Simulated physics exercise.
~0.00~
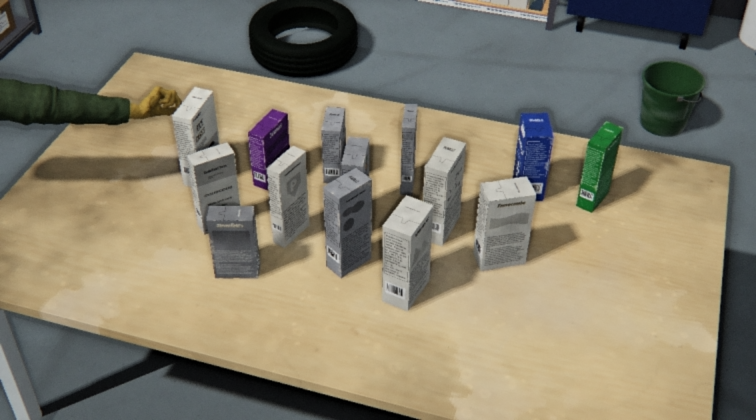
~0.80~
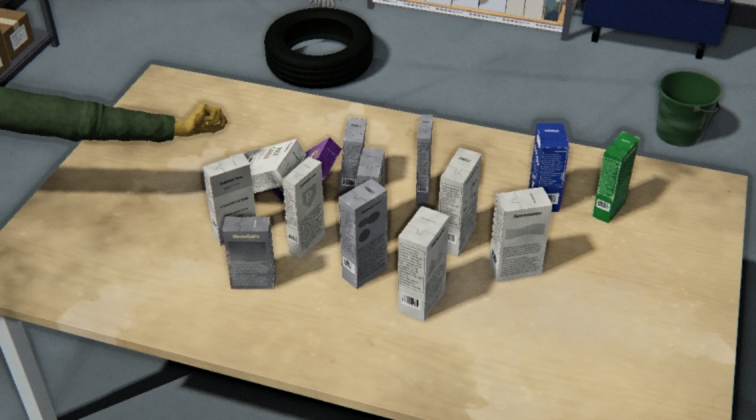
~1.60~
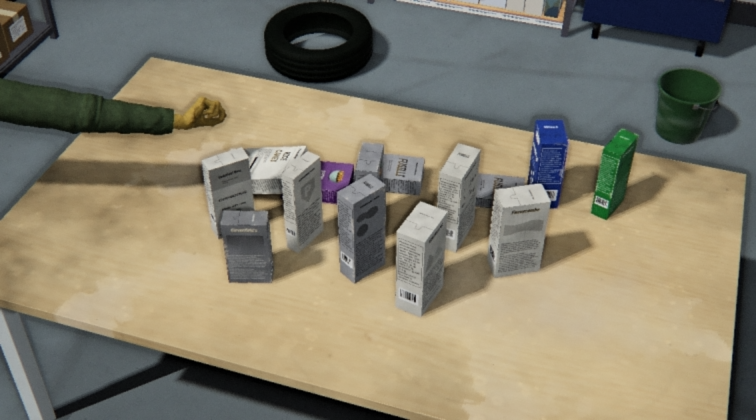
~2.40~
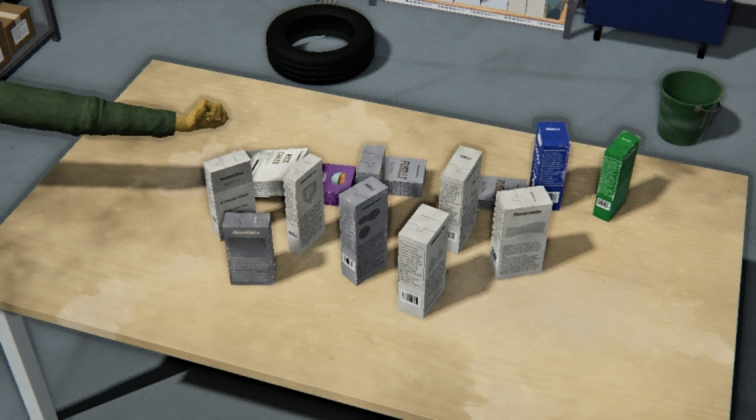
A gloved hand topples a white box, knocking down the purple and some grey ones.
